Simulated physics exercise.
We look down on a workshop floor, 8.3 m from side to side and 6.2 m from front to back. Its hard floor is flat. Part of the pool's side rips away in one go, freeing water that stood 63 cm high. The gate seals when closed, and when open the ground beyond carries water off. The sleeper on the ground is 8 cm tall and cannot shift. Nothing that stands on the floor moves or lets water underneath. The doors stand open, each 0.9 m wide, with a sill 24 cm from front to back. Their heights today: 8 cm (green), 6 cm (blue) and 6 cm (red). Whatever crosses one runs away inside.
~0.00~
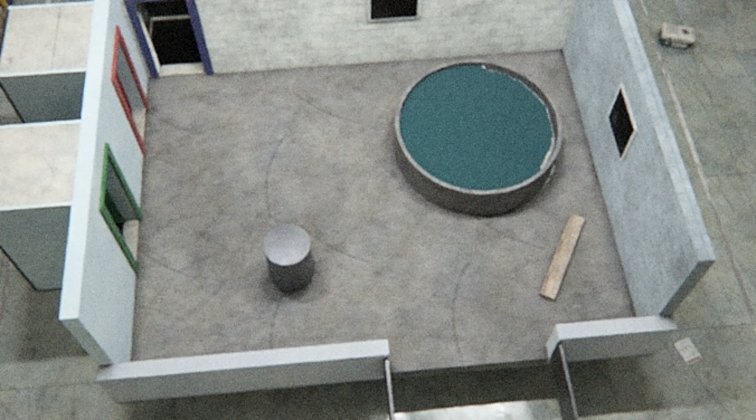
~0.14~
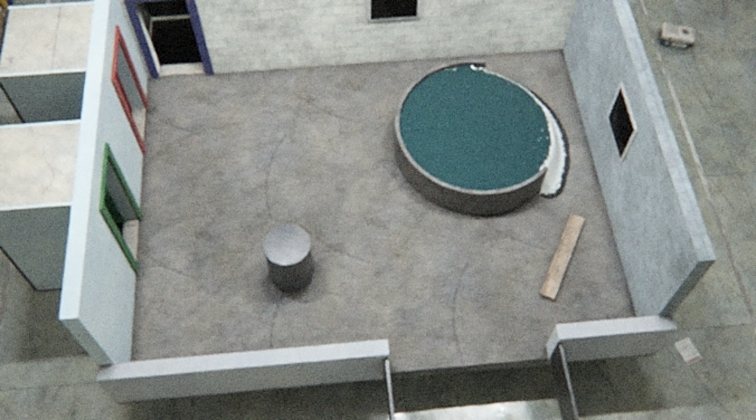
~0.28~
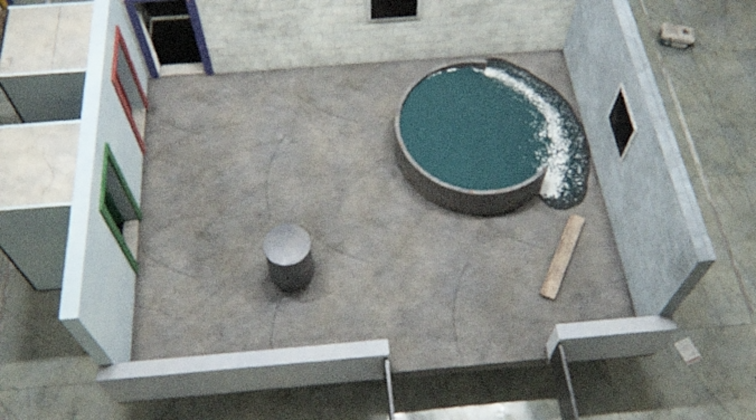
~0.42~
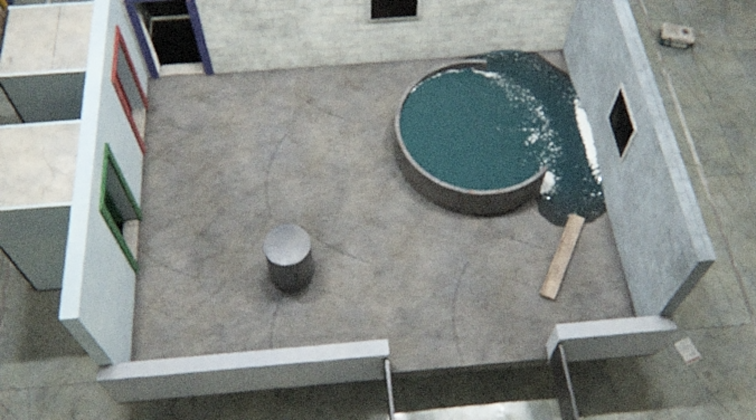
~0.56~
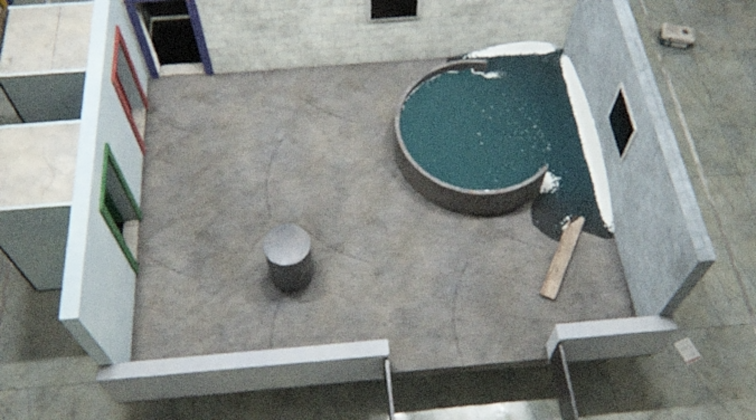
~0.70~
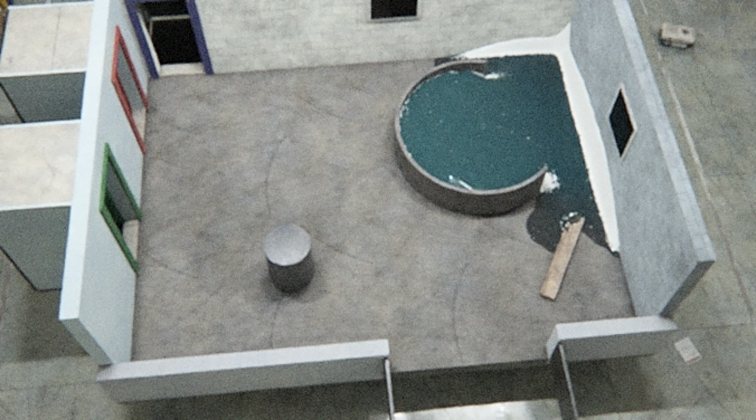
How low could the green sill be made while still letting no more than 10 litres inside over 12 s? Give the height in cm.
Some 6.5 cm above the ground.
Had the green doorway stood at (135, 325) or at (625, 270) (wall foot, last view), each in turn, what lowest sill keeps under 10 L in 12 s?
Roughly 11.0 and 12.5 cm.
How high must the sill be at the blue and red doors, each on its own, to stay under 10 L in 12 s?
About 8.0 cm at blue and 16 cm at red.
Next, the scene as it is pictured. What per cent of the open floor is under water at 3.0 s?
Some 40 per cent of it.
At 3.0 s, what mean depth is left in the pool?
About 24 cm.
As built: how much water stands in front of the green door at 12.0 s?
Some 8.0 cm.
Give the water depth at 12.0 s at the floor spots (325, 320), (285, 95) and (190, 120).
Roughly 8, 2 and 7 cm, in turn.
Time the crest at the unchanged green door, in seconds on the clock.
At about 10.0 s.
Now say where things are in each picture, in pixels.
In the first picture, still water, 63 cm deep, in the pool at (478, 126); the green door at (122, 214) is dry.
In the second picture, water pours out at (545, 118) and has run 0.3 m, to a hidden place; about 8 cm deep outside, 63 cm at the back.
In the third picture, water pours out at (544, 119) and has run 0.7 m, to (503, 63); about 10 cm deep outside, 63 cm at the back.
In the fourth picture, water pours out at (544, 121) and has run 1.2 m, to (606, 207); about 10 cm deep outside, 63 cm at the back.
In the fifth picture, water pours out at (544, 121) and has run 1.6 m, to (562, 49); about 12 cm deep outside, 63 cm at the back.
In the sixth picture, the gap is at (544, 121), the front 1.9 m out at (619, 254); the back of the pool holds 61 cm; 6.9 m in a straight line remain to the green door at (122, 214).
After 1.4 s water covers 20 % of the floor, deepest (60 cm) near (564, 87); it has not reached the green door.
After 3.0 s water covers 40 % of the floor, deepest (36 cm) near (569, 72); it has not reached the green door.
After 12.0 s water covers 100 % of the floor, deepest (13 cm) near (144, 156); 8 cm at the green door, 4 litres in over its 8 cm sill.
At the green door as built, the water arrived by 5.0 s and peaked near 10 cm at 9.8 s.
Run again over the same 12 s with other heights there, 15 litres in over 6 cm, 4 litres over 8 cm. The limit of 10 litres is kept from about 6.5 cm up.
